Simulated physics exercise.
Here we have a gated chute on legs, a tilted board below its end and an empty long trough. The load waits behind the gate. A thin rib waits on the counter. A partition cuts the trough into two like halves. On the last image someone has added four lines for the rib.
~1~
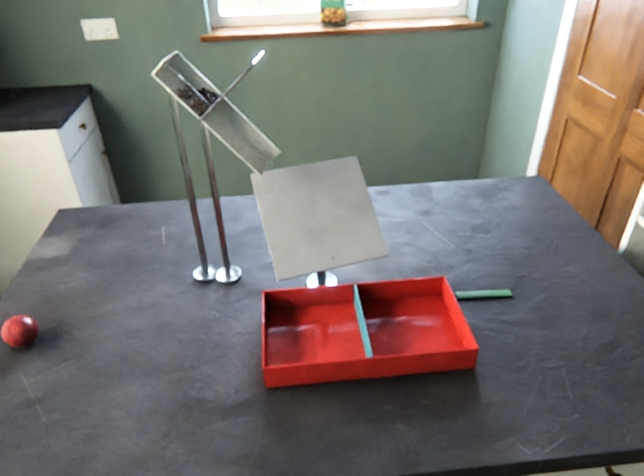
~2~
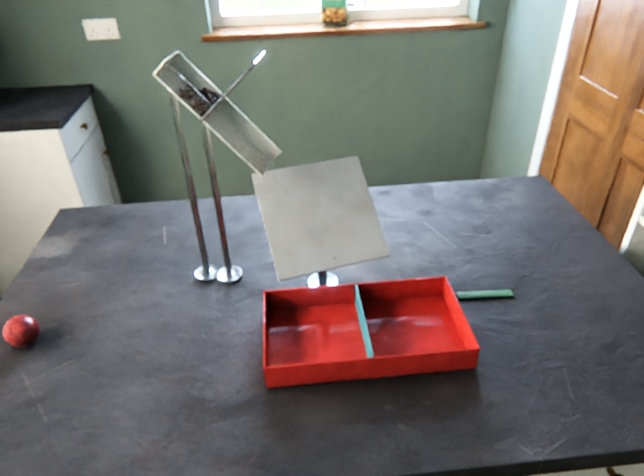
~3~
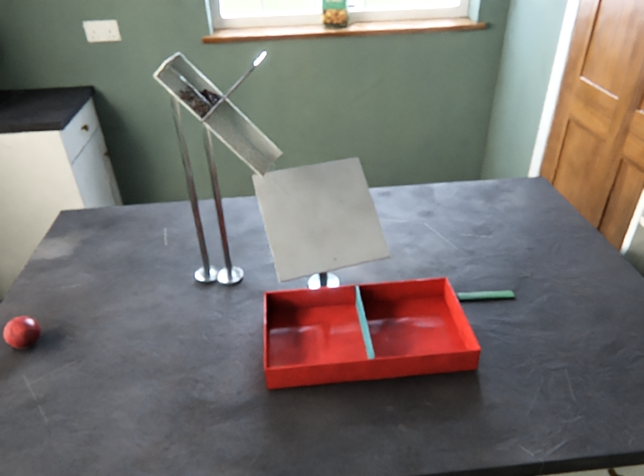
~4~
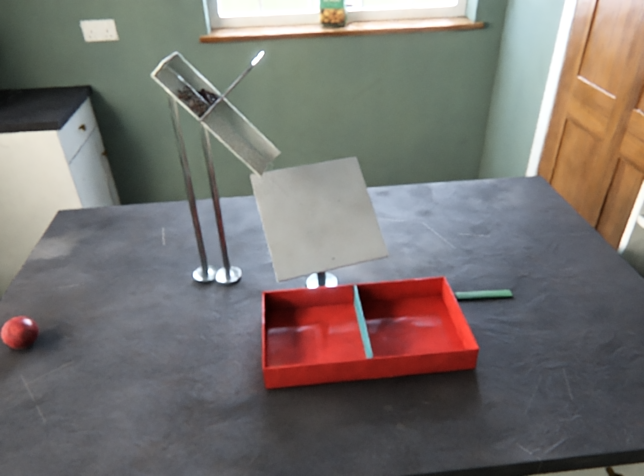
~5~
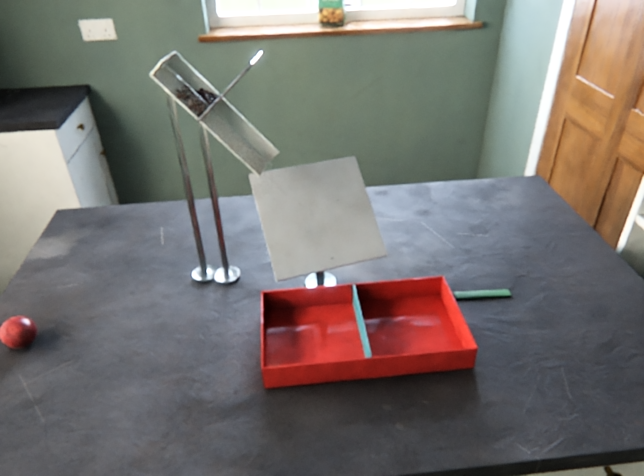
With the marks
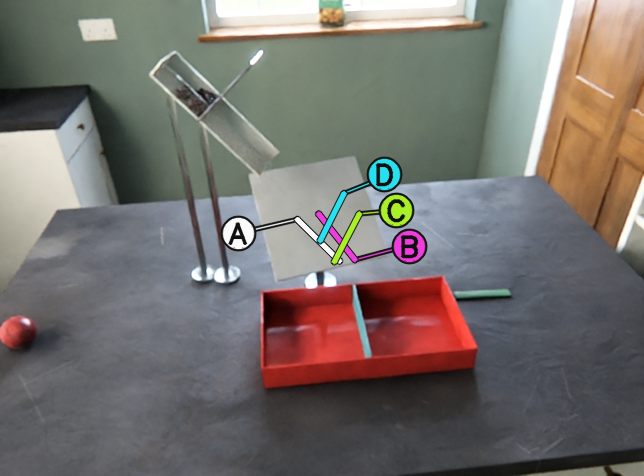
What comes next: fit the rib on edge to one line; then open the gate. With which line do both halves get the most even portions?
B is best.
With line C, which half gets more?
More lands on the left.
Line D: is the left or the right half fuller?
Left.
On the marked copy, line A from (297, 219) to (339, 261); line B from (318, 213) to (355, 259); line C from (359, 213) to (334, 261); line D from (344, 193) to (320, 240).
With A, of what is caught, a small part in the left half, nearly all in the right.
With B, of what is caught, about a third in the left half, about two thirds in the right.
With C, of what is caught, nearly all in the left half, a small part in the right.
With D, of what is caught, nearly all in the left half, a small part in the right.
